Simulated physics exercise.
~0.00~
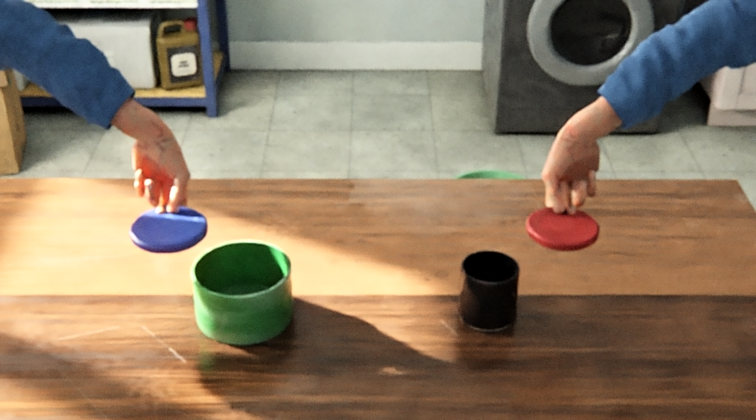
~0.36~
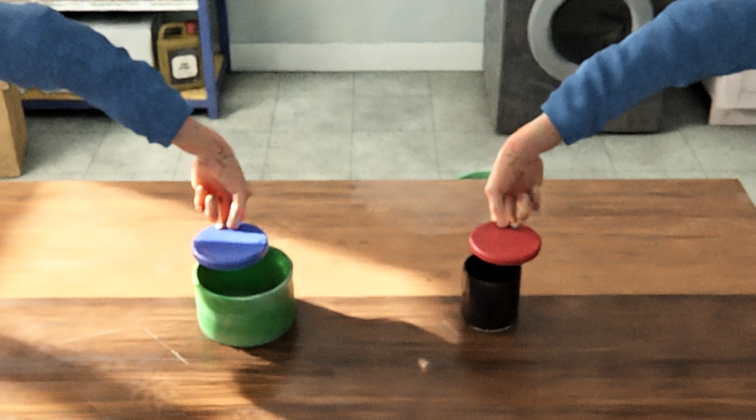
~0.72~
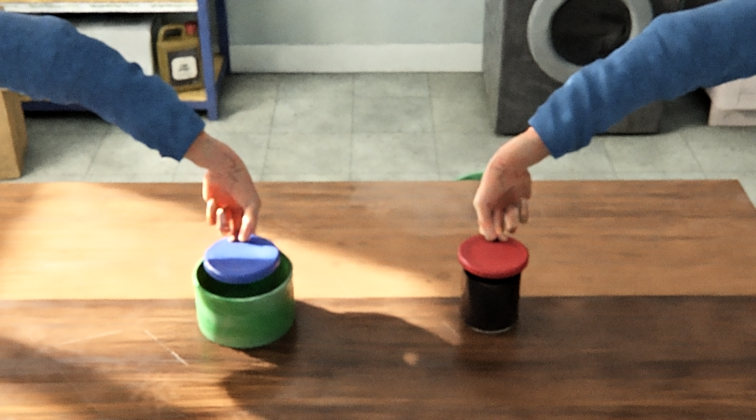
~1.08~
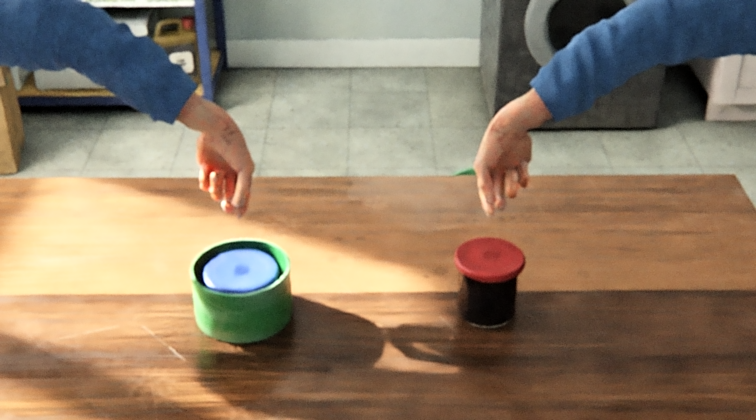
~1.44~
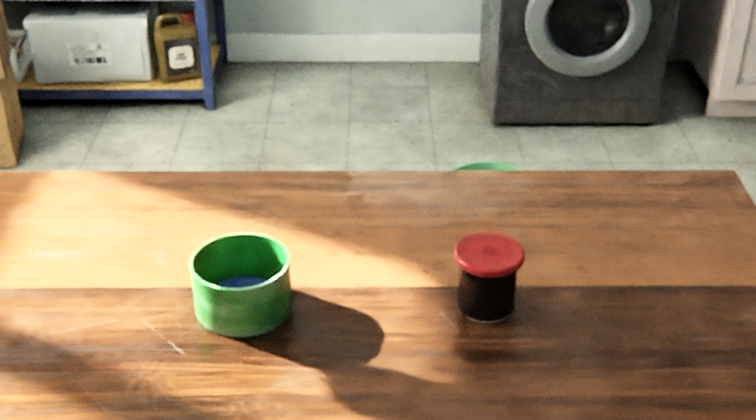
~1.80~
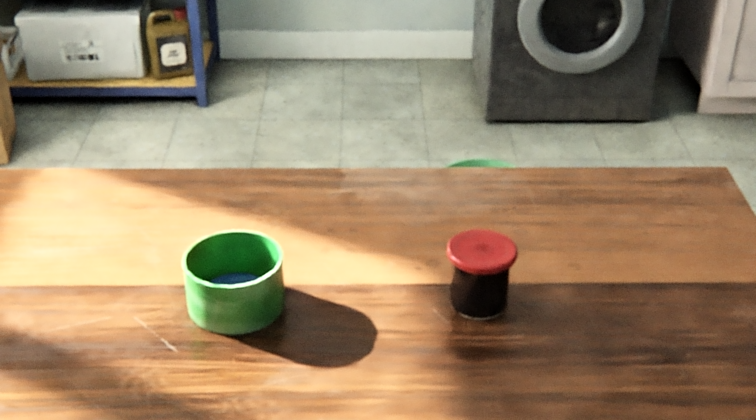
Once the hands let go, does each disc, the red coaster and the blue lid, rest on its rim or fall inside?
The red coaster rests on the rim of the black mug. The blue lid falls into the green beaker.
